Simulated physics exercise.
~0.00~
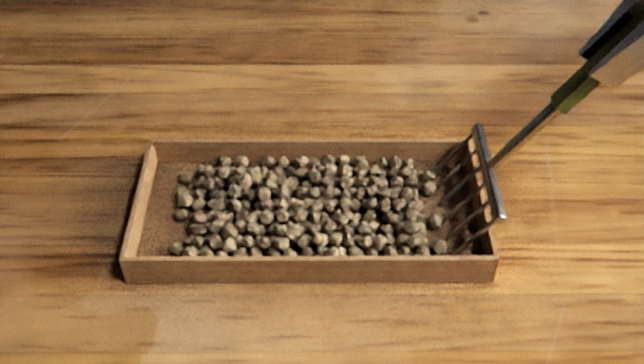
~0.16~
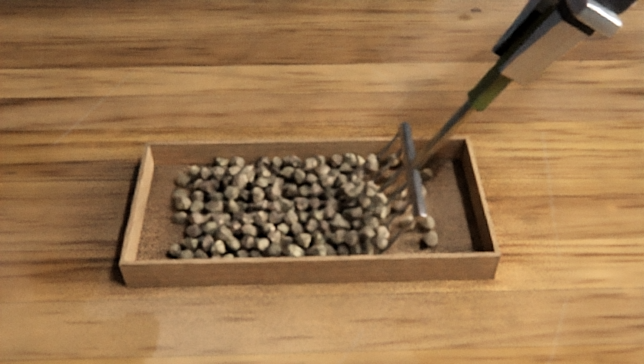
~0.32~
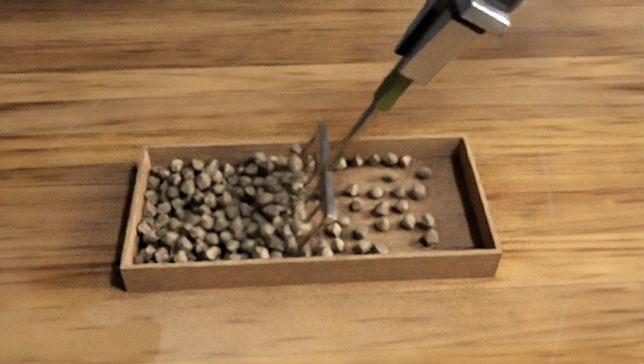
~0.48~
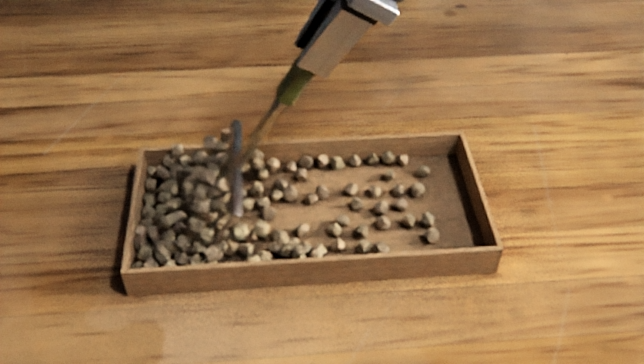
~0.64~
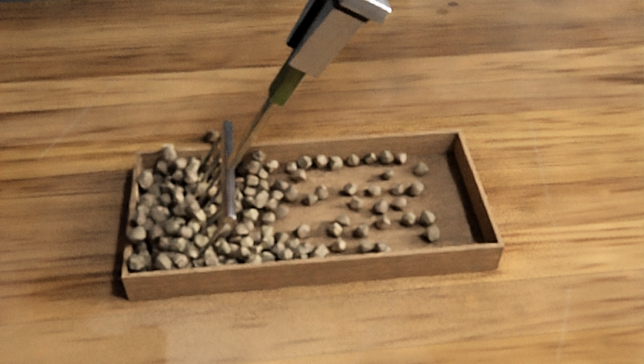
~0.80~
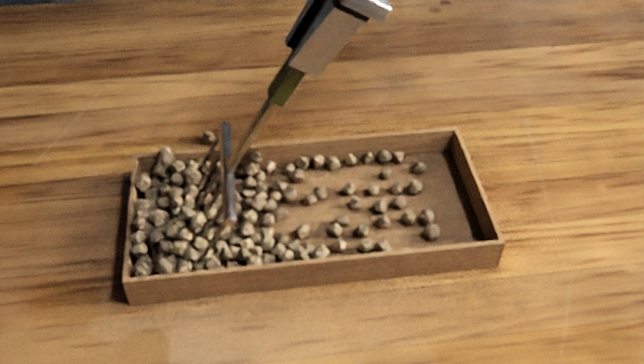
On a wooden table, a gripper's rake pushes pebbles leftward into a heap along the trough.
